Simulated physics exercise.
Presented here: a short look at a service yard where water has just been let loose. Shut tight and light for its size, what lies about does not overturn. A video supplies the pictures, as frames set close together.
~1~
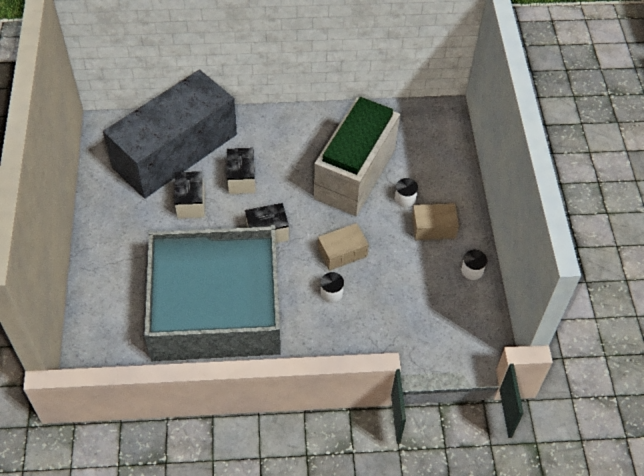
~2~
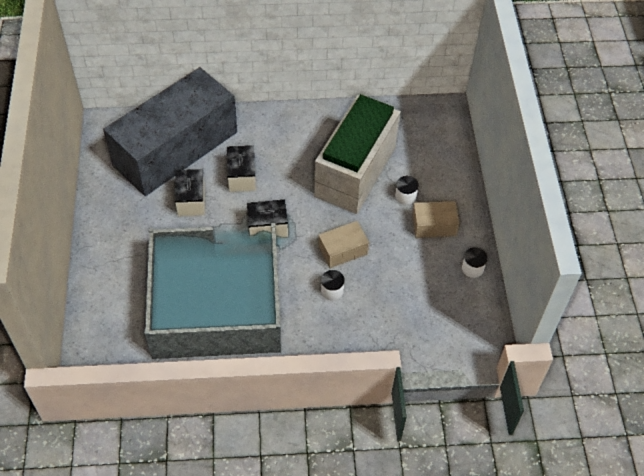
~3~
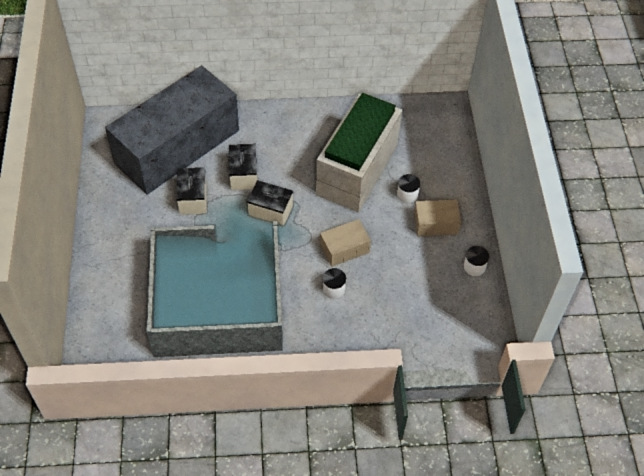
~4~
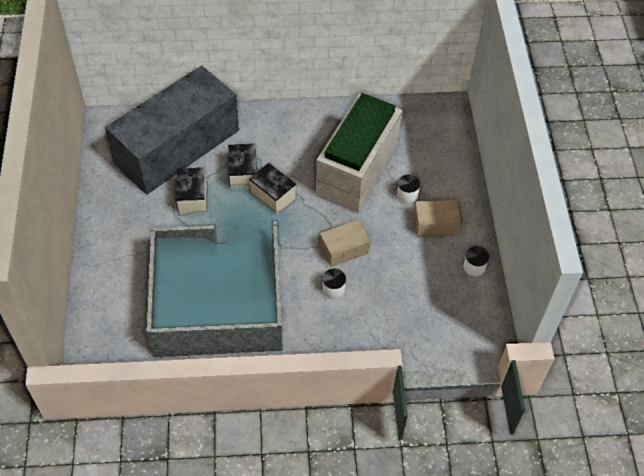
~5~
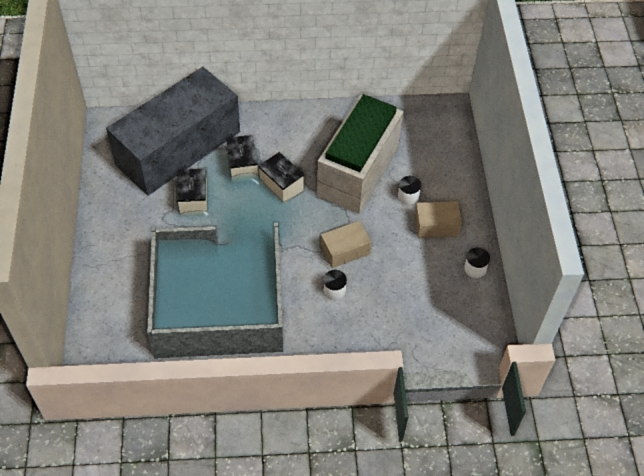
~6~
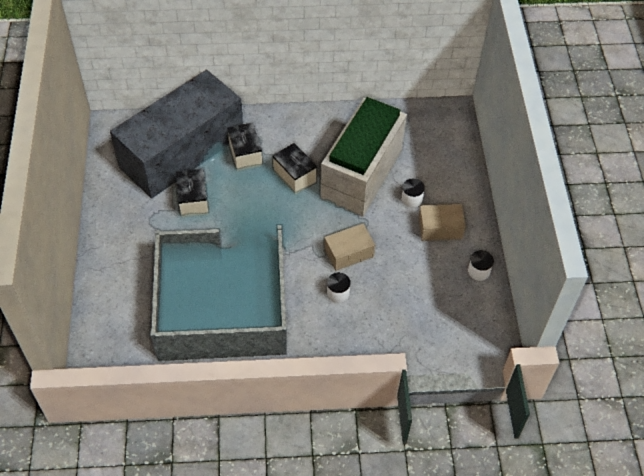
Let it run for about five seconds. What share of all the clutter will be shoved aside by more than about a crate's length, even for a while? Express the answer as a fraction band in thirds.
Fraction band: 1/3 to 2/3.
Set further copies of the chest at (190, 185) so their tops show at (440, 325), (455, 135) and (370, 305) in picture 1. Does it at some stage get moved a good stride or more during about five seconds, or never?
The first sits tight, the second travels far and the third sits tight.
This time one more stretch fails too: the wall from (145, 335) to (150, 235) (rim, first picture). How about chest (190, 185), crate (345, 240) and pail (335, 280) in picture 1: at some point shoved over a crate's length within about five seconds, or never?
In turn: Moved that far, stayed within it, stayed within it.
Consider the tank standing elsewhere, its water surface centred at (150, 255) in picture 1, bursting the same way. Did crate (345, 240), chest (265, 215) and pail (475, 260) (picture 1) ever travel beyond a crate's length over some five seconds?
Object by object, in turn: Lingered near its place, lingered near its place, travelled a good distance.
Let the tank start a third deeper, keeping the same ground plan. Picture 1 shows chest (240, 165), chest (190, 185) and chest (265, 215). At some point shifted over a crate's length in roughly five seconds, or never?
Object 1: Covered it. Object 2: Covered it. Object 3: Covered it.
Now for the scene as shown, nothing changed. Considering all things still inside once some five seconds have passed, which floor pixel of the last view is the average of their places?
I'd say somewhere close to (376, 242).
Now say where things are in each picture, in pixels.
The first frame shows a chest at (267, 217), on the bottom; a chest at (241, 163), on the bottom; 0 of 8 have shifted.
The second frame shows a chest at (267, 212), on the bottom, close to its start; a chest at (241, 160) rests on the ground; 1 of 8 have shifted.
The third frame shows a chest at (270, 196), on the bottom, close to its start; a chest at (243, 159), on the bottom; 1 of 8 have shifted.
The fourth frame shows a chest at (273, 181) rests on the ground, a stride from its start; a chest at (243, 158) rests on the ground; 1 of 8 have shifted.
The fifth frame shows a chest at (281, 170), on the bottom, a stride from its start; a chest at (242, 150) rests on the ground, close to its start; 2 of 8 have shifted.
The sixth frame shows a chest at (295, 160) rests on the ground, a stride from its start; a chest at (245, 138) rests on the ground, a stride from its start; 3 of 8 have shifted.
A moment on, 2 of 8 are well off their spots; 0 afloat.
Next, 3 of 8 are well off their spots; 1 afloat.
Later, 3 of 8 are well off their spots; 1 afloat.
In the end, 5 of 8 are well off their spots, and 5 have been at some point; 2 afloat.
